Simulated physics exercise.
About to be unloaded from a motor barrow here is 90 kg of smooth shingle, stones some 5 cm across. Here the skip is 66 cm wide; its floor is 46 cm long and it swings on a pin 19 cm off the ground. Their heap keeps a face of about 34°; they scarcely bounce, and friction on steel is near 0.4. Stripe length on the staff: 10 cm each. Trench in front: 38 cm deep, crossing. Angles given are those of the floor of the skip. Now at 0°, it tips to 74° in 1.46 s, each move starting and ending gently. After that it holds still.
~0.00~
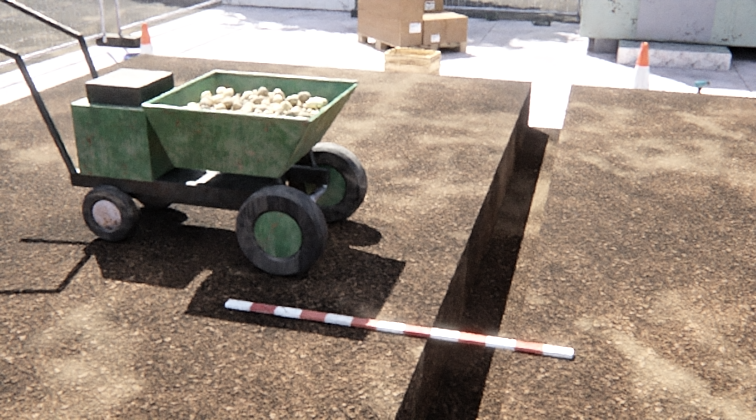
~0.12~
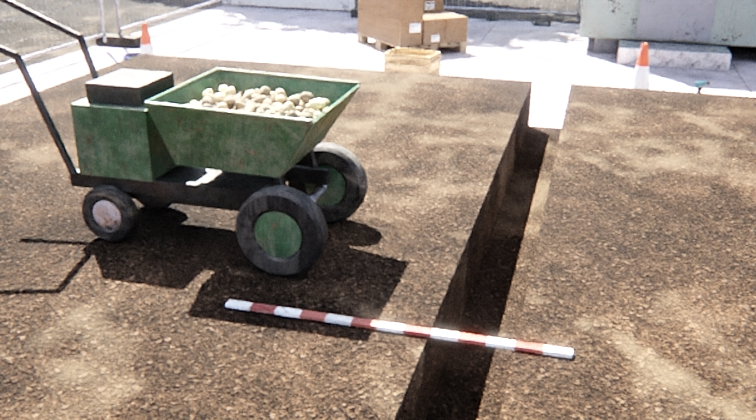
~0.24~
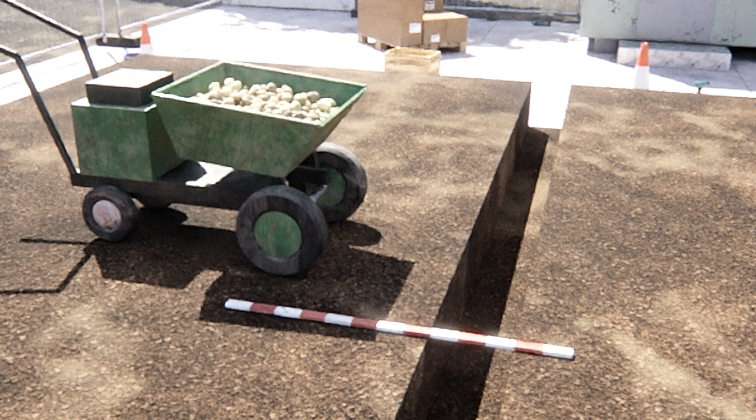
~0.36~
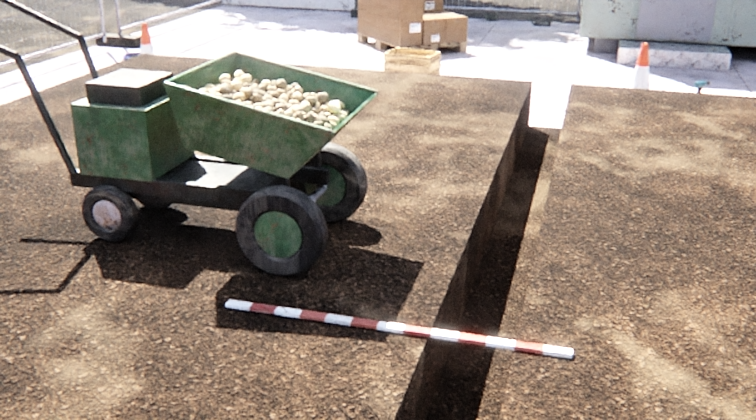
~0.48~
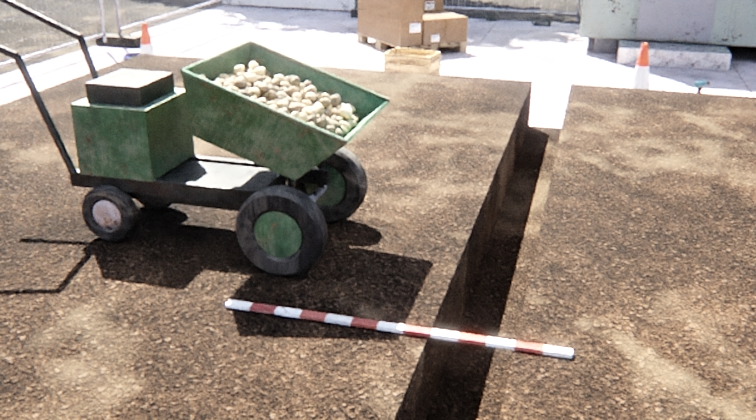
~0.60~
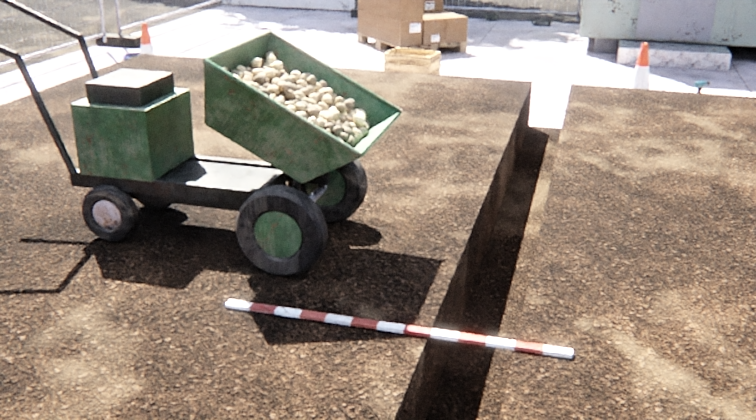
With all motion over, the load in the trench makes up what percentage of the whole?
It makes up about 80 percent of the whole load.
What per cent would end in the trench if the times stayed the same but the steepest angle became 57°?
Close to 25 per cent then.
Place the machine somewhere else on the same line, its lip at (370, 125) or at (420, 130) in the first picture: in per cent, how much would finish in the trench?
Estimates: 85 % then 30 %.
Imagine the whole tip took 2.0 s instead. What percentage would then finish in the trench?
Then roughly 80 percent.
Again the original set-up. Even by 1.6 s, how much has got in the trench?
Around 35 per cent of it.
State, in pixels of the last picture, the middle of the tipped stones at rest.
Their centre sits close to (483, 327).
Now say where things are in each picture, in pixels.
In the first picture, the skip is at 0°, its lip at (309, 121); the top of the load is at (269, 98).
In the second picture, the skip is at 1°, its lip at (312, 123); the top of the load is at (261, 96); the stones move at 0.2 m/s on average.
The third picture shows lip at (320, 126), floor tilted 5°, highest stones at (243, 91); the stones move at 0.3 m/s on average.
In the fourth picture, the skip is at 11°, its lip at (332, 133); the top of the load is at (241, 82); the stones move at 0.4 m/s on average.
In the fifth picture, the skip is at 19°, its lip at (346, 143); the top of the load is at (247, 73); the stones move at 0.5 m/s on average.
The sixth picture shows lip at (361, 156), floor tilted 27°, highest stones at (264, 65); the stones move at 0.6 m/s on average.
After 1.1 s the floor is at 63°; 99 % in the skip, 1 % short of the trench; the foremost stones are at (427, 207).
After 1.6 s the floor is at 74°; 47 % in the skip, 19 % short of the trench, 34 % in the trench; the foremost stones are at (517, 349).
After 1.9 s the floor is at 74°; 19 % in the skip, 22 % short of the trench, 60 % in the trench; the foremost stones are at (515, 363).
After 3.9 s the floor is at 74°; 0 % in the skip, 20 % short of the trench, 80 % in the trench; the foremost stones are at (518, 344).
